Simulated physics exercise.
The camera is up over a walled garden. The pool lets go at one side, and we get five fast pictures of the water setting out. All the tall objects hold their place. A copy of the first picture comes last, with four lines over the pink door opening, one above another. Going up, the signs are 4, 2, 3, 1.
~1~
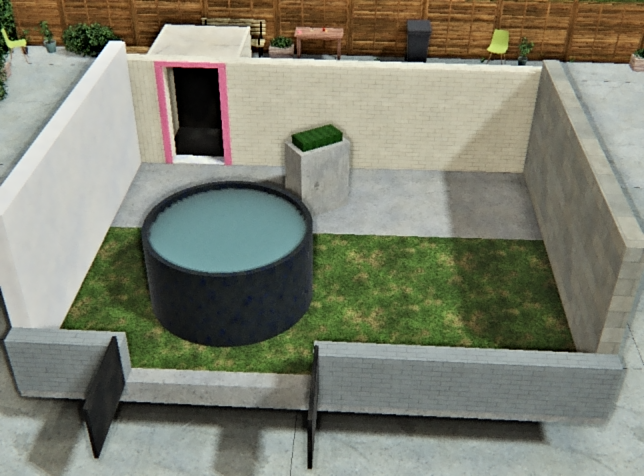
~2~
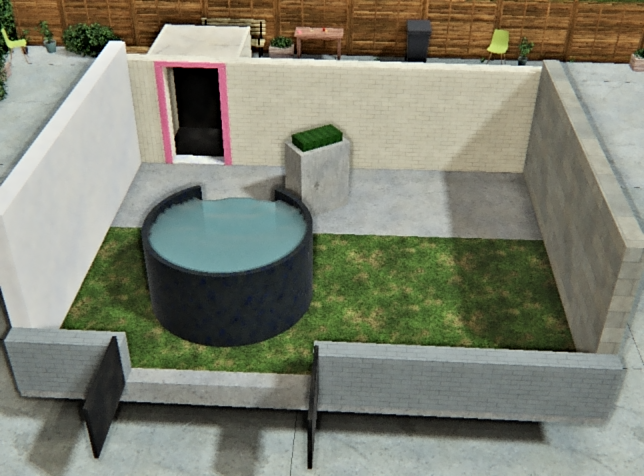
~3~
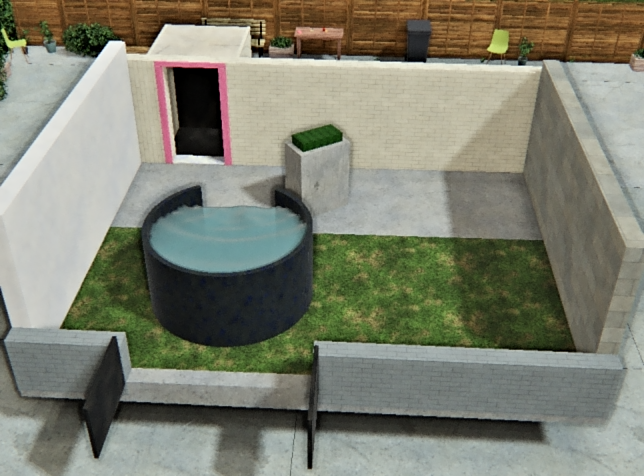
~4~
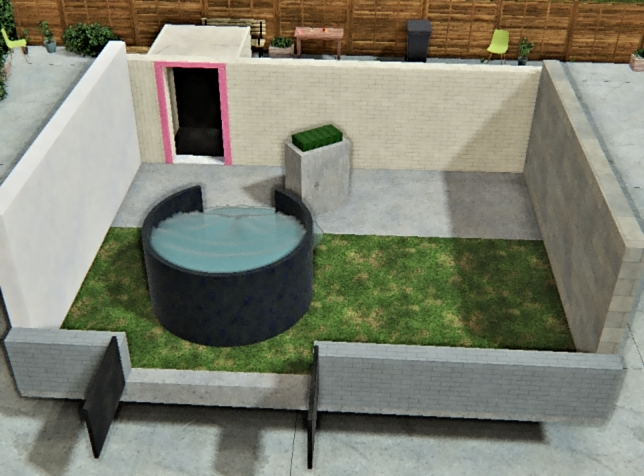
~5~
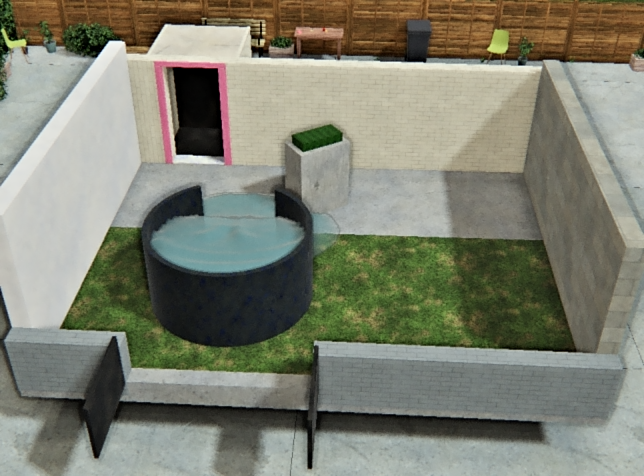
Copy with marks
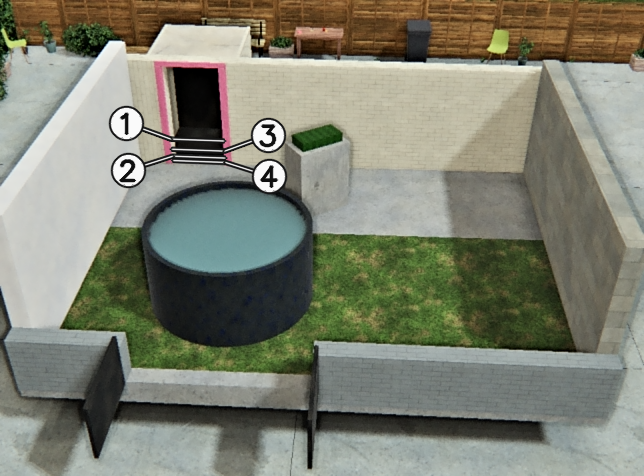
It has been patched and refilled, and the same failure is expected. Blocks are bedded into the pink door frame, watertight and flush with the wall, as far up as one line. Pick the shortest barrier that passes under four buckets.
1.
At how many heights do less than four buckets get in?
One of the four.
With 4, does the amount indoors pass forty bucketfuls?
Yes.
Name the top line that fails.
3 it is.
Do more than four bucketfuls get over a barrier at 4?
Yes.
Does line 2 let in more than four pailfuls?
Yes, it does.
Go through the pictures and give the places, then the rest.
Water in the pool at rest, its middle at (228, 230); foot of the pink doorway at (199, 164); open gate at (219, 333).
Water covers 1 % of the ground, its front hidden from here.
Water covers 3 % of the ground, its front hidden from here.
Water covers 7 % of the ground, its front hidden from here.
Water covers 12 % of the ground, its front hidden from here.
On the marked copy, 1 at (197, 140); 2 at (198, 157); 3 at (198, 150); 4 at (199, 161); from the bottom up 4, 2, 3, 1.
If 1 is chosen, a splash gets over, under a bucket.
If 2 is chosen, dozens of bucketfuls pour in.
If 3 is chosen, about 10 bucketfuls get in.
If 4 is chosen, dozens of bucketfuls pour in.
